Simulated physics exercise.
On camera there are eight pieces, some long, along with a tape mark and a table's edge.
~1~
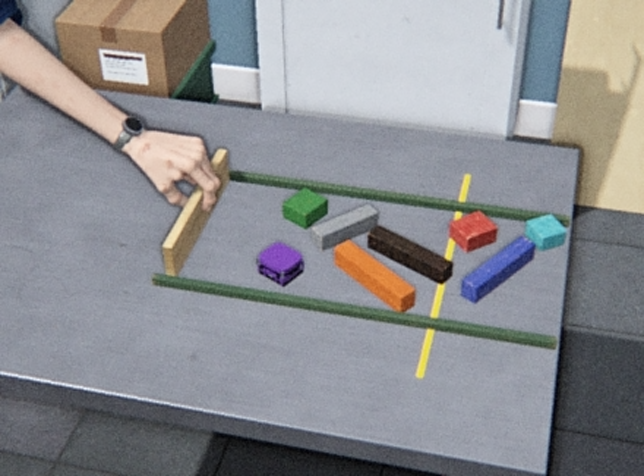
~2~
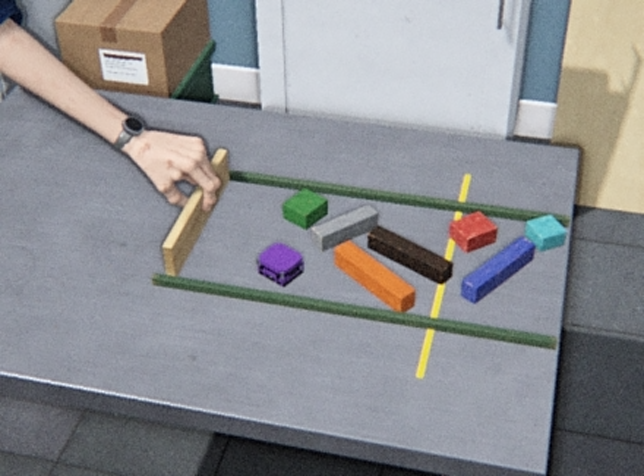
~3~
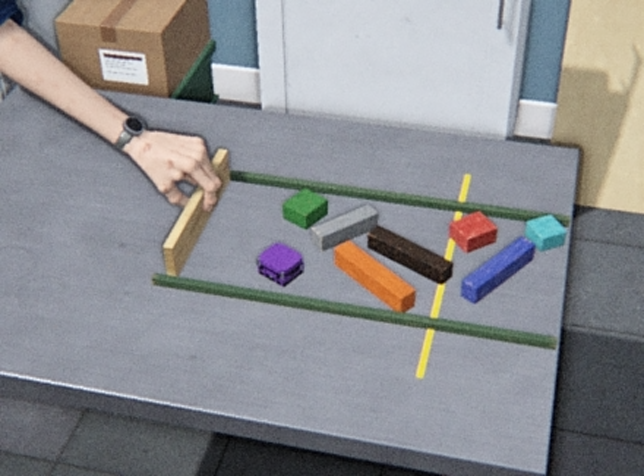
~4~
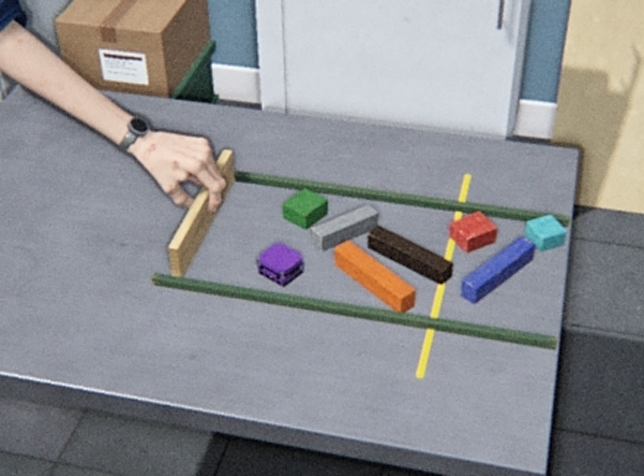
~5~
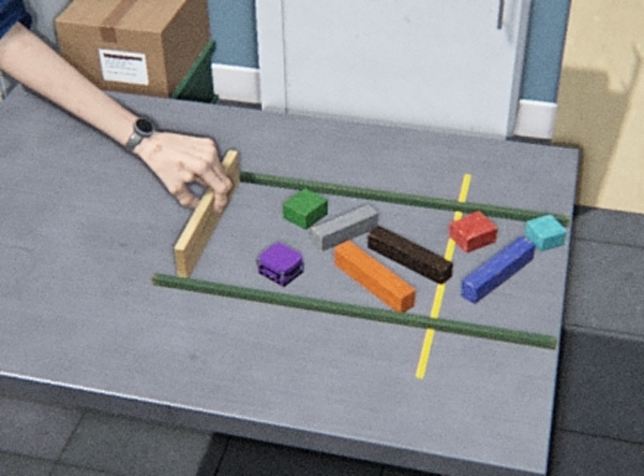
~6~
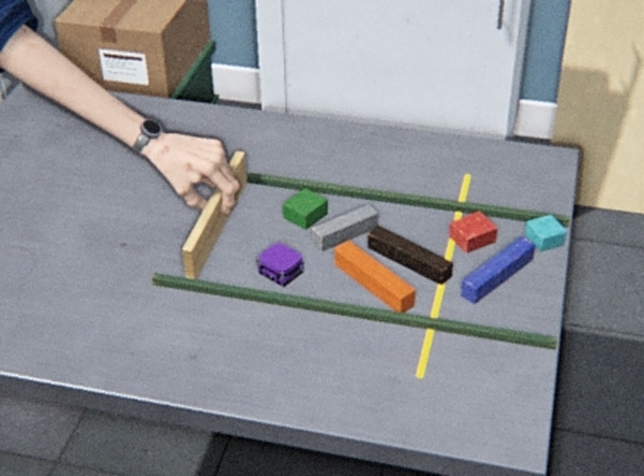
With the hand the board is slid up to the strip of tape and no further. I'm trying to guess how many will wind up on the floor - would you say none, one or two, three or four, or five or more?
Odds are the fallen group will be empty.
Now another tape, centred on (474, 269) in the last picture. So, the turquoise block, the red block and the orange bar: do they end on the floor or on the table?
Lab note - turquoise block toppled, red block not toppled, orange bar not toppled.
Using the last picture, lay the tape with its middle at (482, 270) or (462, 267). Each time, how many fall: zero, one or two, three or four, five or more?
One after the other: One or two, then just one or two.
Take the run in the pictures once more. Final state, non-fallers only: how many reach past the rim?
The number overhanging is 1.
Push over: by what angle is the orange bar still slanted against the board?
Roughly 15 degrees.
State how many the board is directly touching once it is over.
3 are in contact with it.
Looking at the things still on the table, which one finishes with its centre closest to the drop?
Turquoise block.
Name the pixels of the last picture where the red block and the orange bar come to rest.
First object about (524, 229); second object about (490, 289).
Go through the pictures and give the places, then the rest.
In the first frame, turquoise block (546, 233); blue bar (499, 269); red block (473, 232); board (198, 211); tape (447, 265).
In the second frame, blue bar (499, 270); orange bar (374, 277).
In the third frame, red block (473, 232); board (199, 212).
In the fourth frame, turquoise block (546, 233); purple case (281, 265).
In the fifth frame, blue bar (499, 270); black bar (409, 255).
In the sixth frame, turquoise block (546, 233); blue bar (499, 270); red block (473, 232); board (217, 214); tape (447, 265).
A little later, none off yet; turquoise block at rest near (546, 233); blue bar at rest near (499, 270); red block at rest near (473, 232).
When it is over, the number that fall off is zero.
